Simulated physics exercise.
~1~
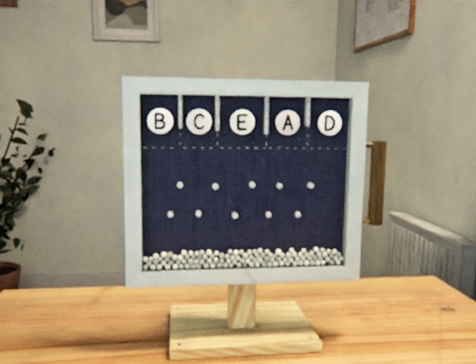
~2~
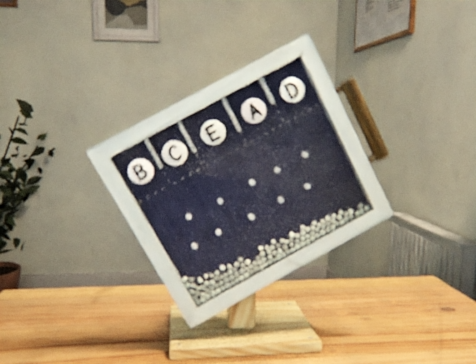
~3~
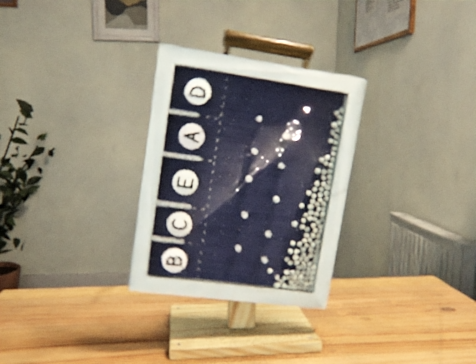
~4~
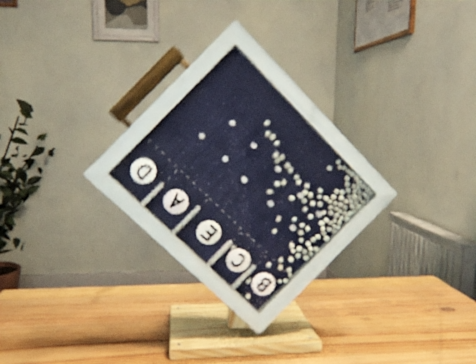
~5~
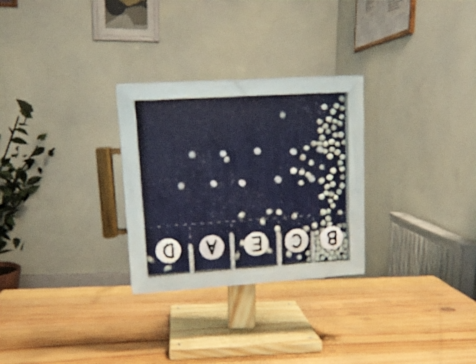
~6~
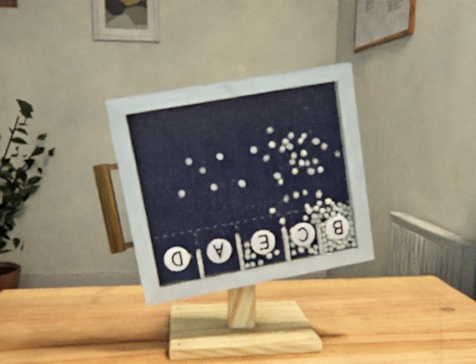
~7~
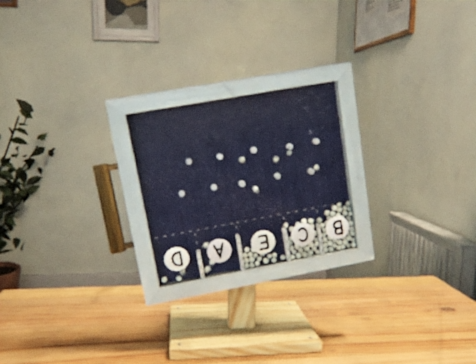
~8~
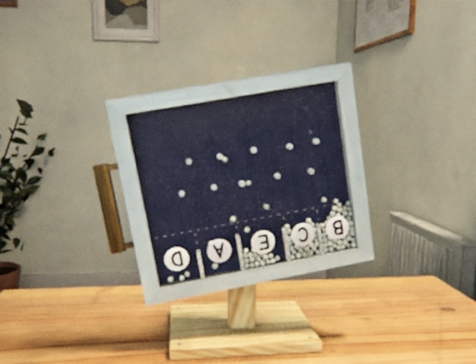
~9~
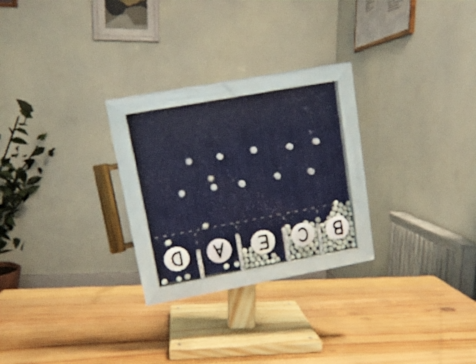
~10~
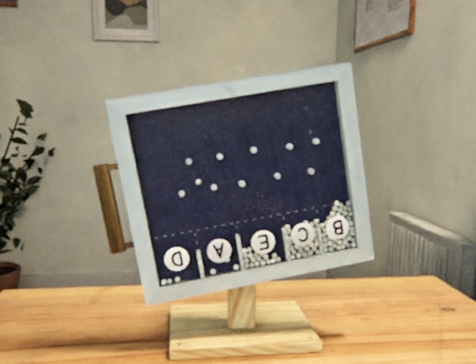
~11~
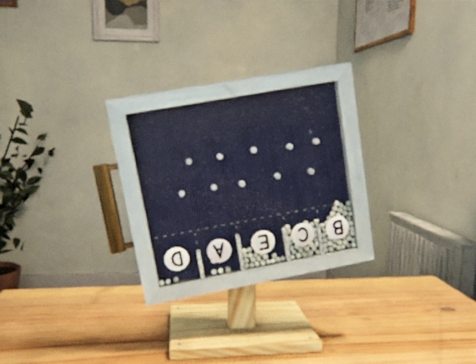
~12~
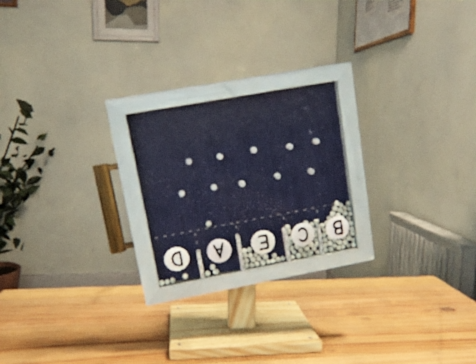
White-framed case turning anticlockwise until upside down and tilted, white beads spilling down the right and settling fullest in pocket B.
